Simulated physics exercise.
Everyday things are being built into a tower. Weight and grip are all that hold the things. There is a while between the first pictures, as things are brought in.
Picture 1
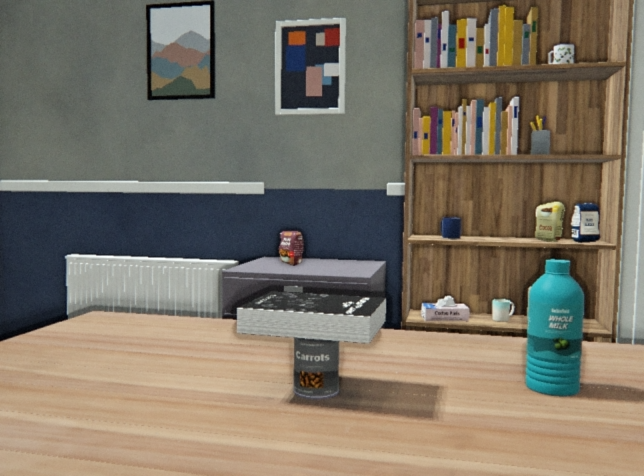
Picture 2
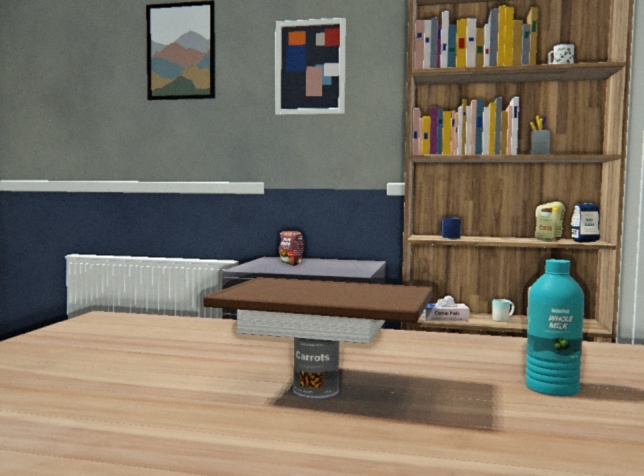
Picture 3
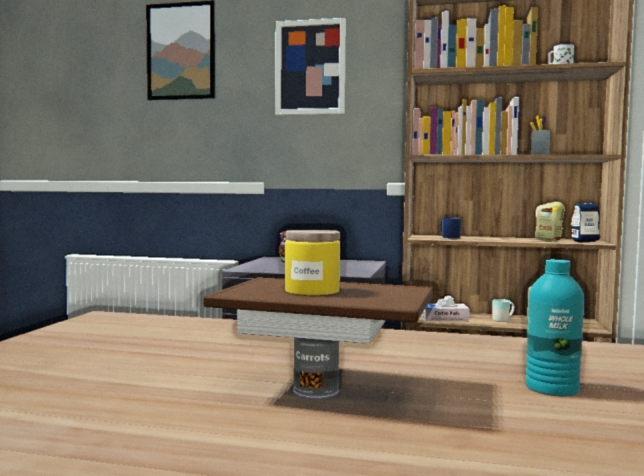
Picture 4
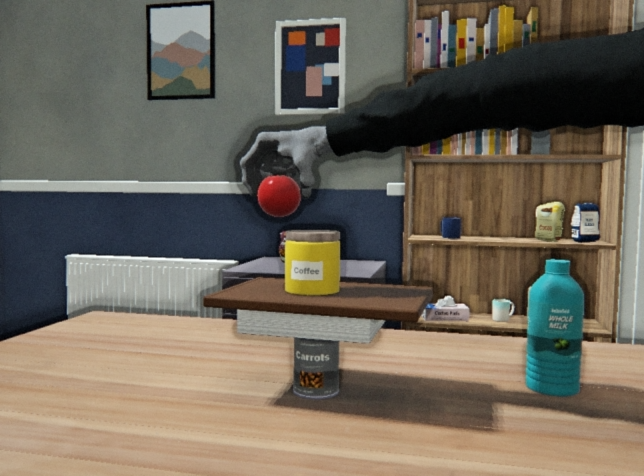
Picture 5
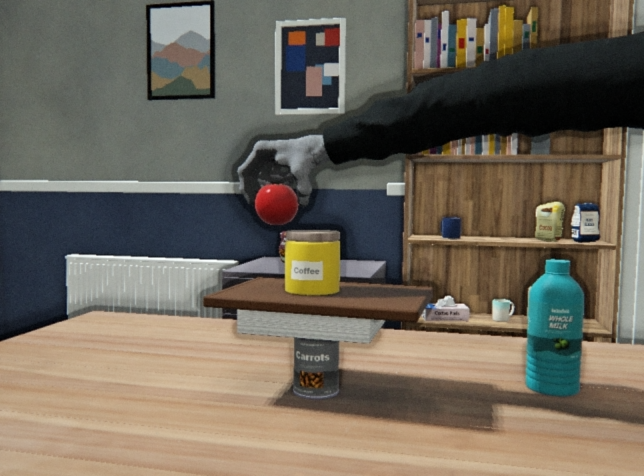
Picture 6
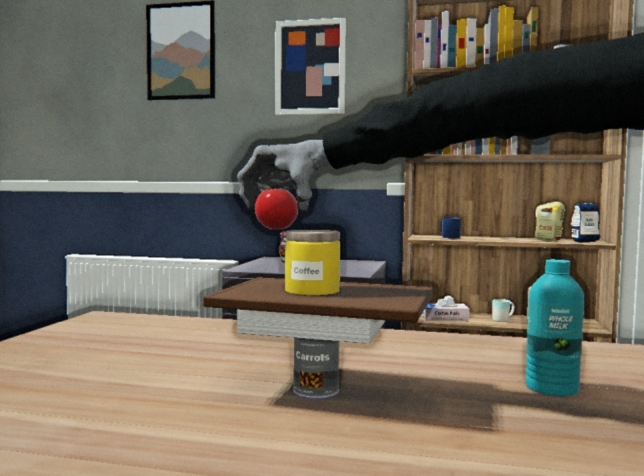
A tower grew on a can of carrots, with a brown tray and then a yellow coffee jar added, before a gloved hand lowered a red tomato slightly near the jar's top left edge.
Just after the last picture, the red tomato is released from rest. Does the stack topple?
Yes, something comes down.
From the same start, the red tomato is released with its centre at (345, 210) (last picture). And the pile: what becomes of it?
Then it loses its balance.
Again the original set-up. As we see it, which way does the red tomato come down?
Off leftwards in the picture.
Then, 0.30 s past the last view, red tomato now fallen.
Then, 0.40 s past the last view, things are still on the move.
Finally, fallen, red tomato; the other 5 still in place. Final places as the last picture's camera would see them, red tomato near (248, 267). The pile comes apart.
